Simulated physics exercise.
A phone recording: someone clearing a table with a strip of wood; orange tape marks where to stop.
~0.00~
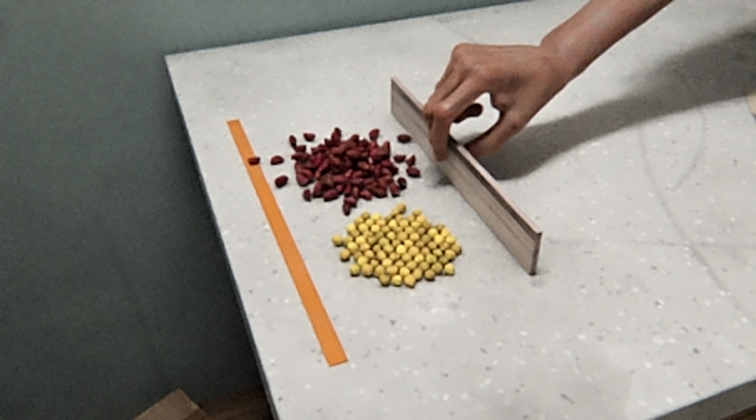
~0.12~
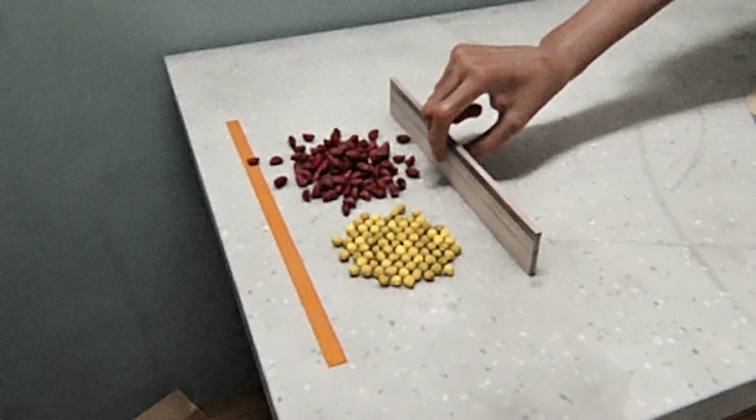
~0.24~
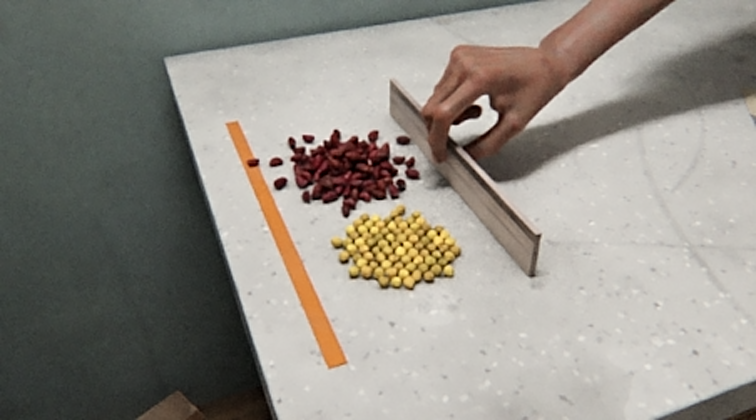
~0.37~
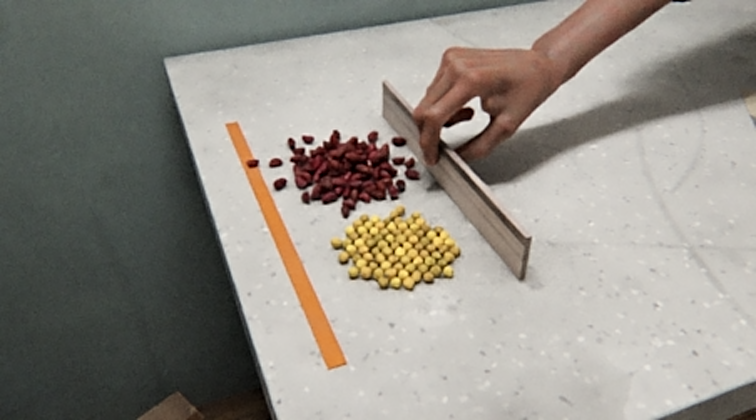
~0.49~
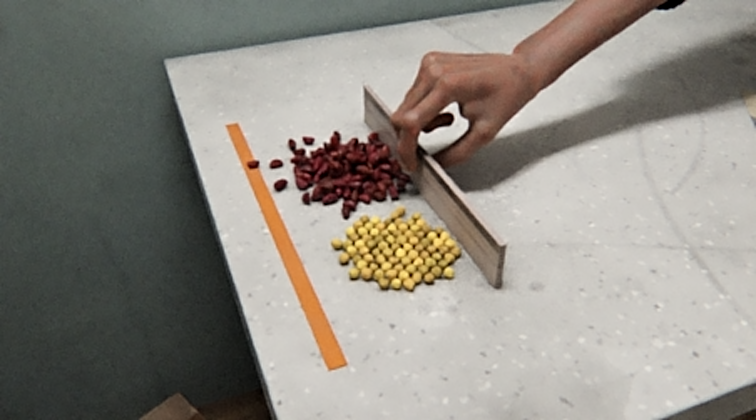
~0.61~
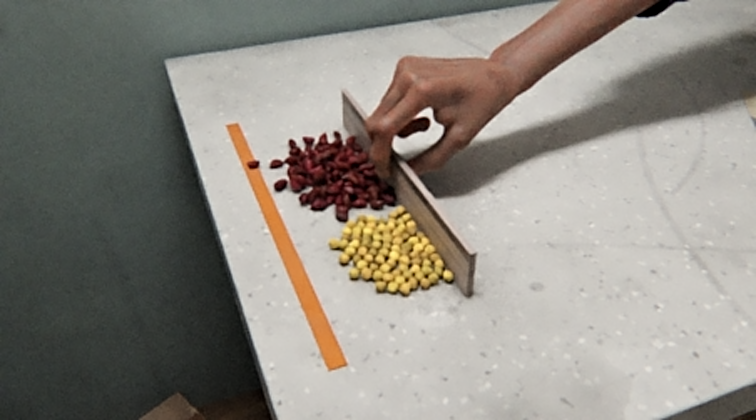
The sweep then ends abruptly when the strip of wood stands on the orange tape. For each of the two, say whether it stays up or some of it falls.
The nearer handful partly leaves the surface. The farther handful partly leaves the surface.
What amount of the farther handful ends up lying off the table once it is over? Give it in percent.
I reckon near 50 in a hundred end up there.
After 0.92 s, strip of wood still moving, near (326, 171); nearer handful all on the table, its front near (276, 241); farther handful all on the table, its front near (225, 200).
After 1.24 s, strip of wood stopped at the orange tape; nearer handful a little over the edge; farther handful near a third over the edge.
After 1.52 s, strip of wood stopped at the orange tape; nearer handful near a third over the edge; farther handful near half over the edge.
In the end (1.7 s), strip of wood stopped at the orange tape; nearer handful near a third over the edge; farther handful near half over the edge.
